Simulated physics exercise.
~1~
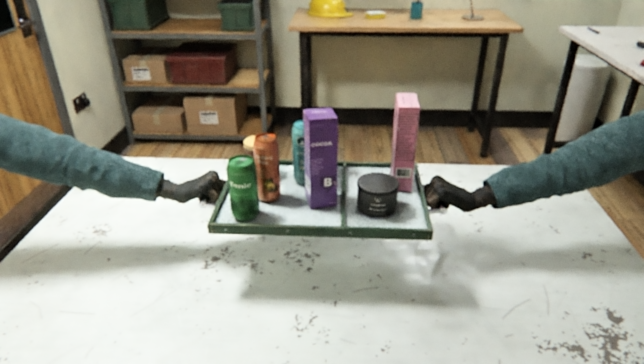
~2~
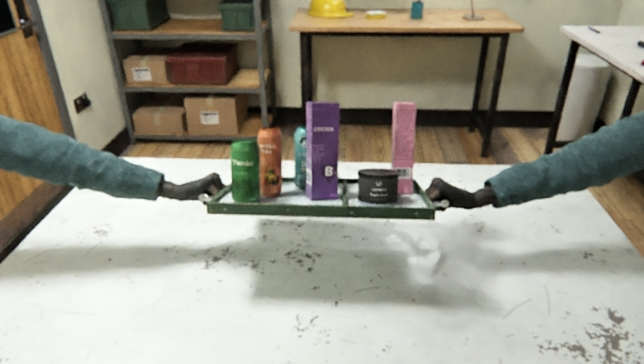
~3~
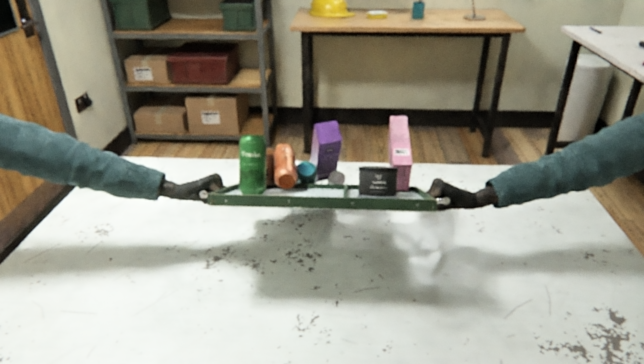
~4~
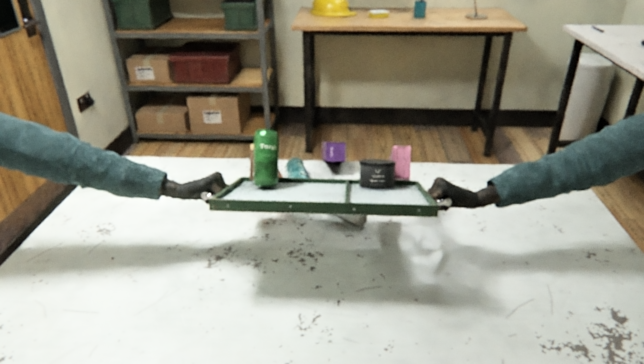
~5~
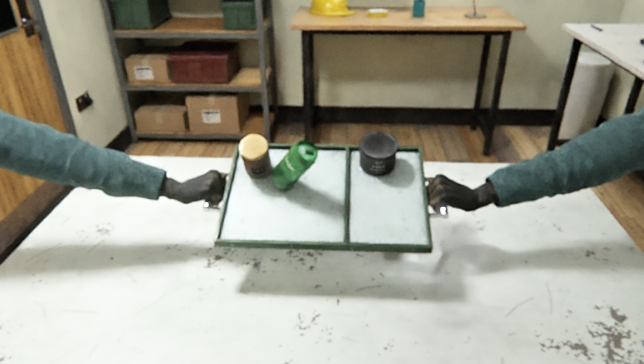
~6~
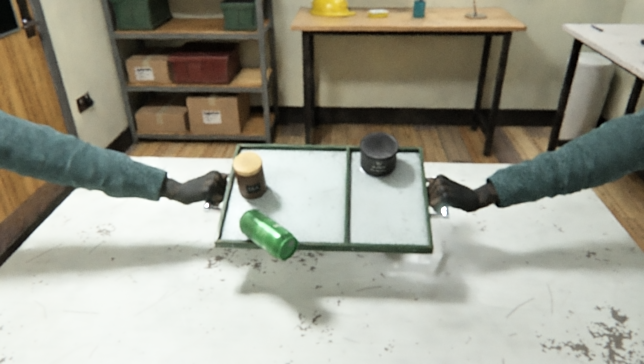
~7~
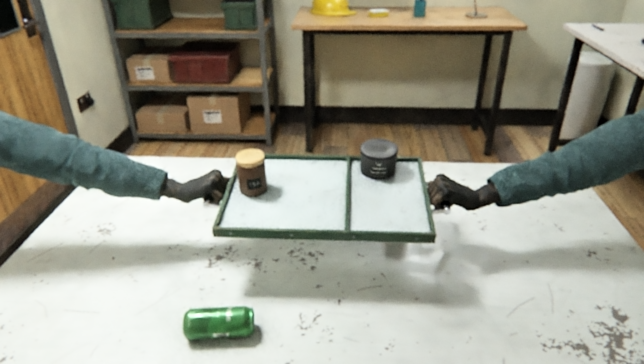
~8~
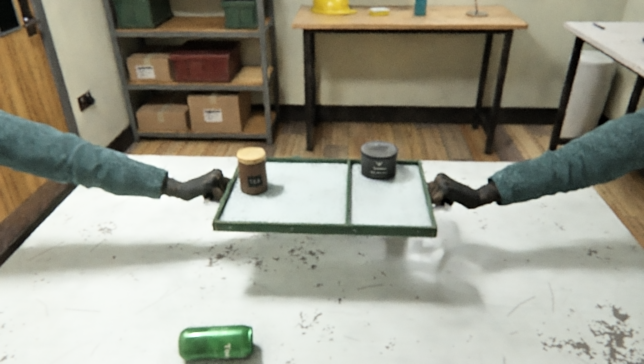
In the video, two gloved hands tilt a tray of cartons, cans and jars away from the camera, and several items topple and drop off the far side; tilted back, it loses a green can onto the table, leaving a brown jar and black tub upright.
